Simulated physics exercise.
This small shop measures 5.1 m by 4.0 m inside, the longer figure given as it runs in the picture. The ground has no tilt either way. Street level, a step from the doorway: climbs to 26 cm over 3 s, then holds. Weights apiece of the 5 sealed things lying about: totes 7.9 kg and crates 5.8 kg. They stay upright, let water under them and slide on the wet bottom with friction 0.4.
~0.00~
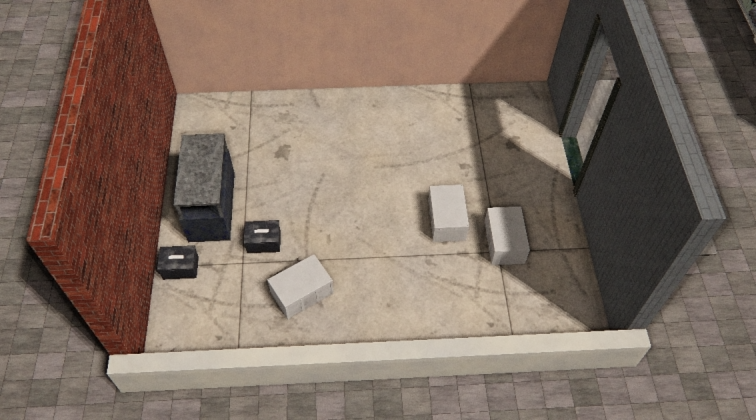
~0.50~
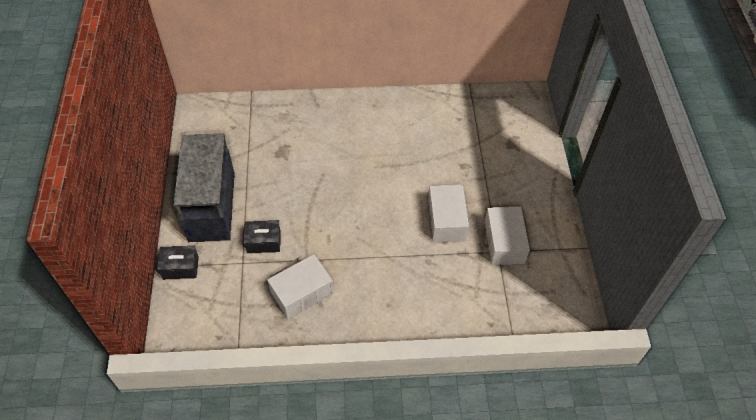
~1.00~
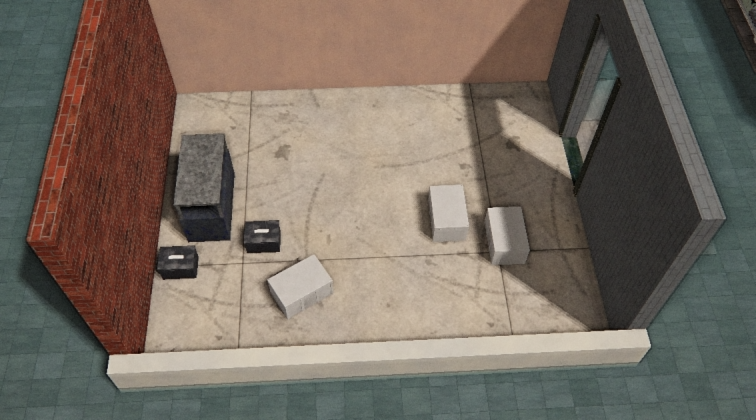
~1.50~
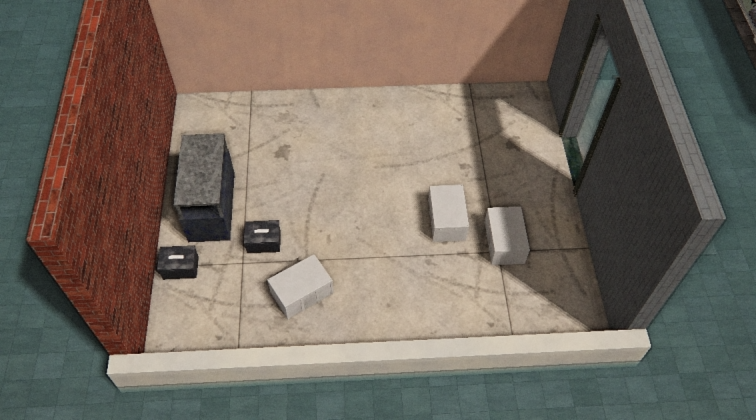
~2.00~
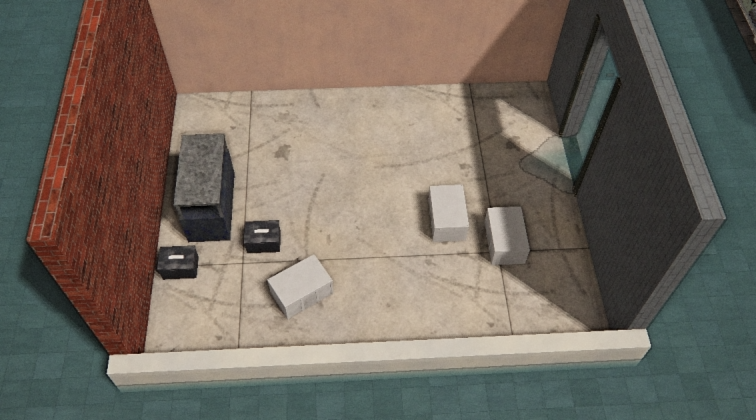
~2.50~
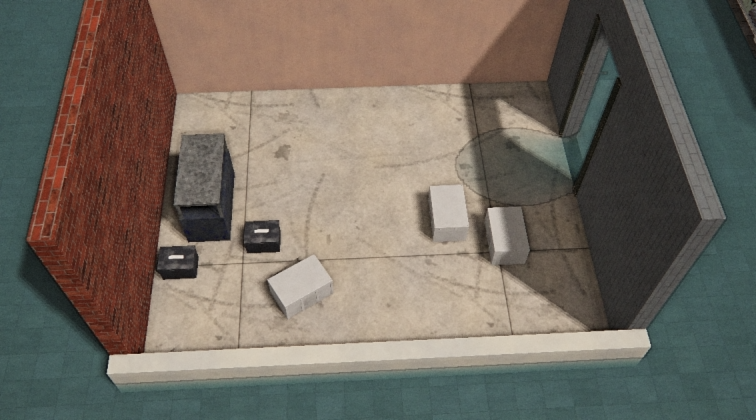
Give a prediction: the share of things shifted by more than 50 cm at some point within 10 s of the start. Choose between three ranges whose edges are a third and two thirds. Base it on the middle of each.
The range is the highest, two thirds or more.
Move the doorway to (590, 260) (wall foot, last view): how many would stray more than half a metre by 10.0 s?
That gives 5 of them.
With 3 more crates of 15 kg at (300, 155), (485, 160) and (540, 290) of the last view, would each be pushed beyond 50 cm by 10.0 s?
One: Beyond it. Two: Beyond it. Three: Within it.
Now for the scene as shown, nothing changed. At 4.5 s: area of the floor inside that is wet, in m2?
I'd put it close to 12 m2.
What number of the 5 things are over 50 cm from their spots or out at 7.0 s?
Count then: 3.
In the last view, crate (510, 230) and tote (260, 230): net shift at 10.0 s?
One is off by 120 cm, the other by 80 cm, in the order asked.
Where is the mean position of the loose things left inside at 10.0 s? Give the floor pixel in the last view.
The average lands around (290, 313).
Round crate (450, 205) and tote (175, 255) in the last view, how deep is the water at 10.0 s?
Close to 13 and 10 centimetres.
After 3.5 s 0 of 5 are over 50 cm from their spots; 0 afloat.
After 4.5 s 1 of 5 are over 50 cm from their spots; 0 afloat.
After 7.0 s 3 of 5 are over 50 cm from their spots; 3 afloat.
After 10.0 s 4 of 5 are over 50 cm from their spots, and 4 have been at some point; 5 afloat.
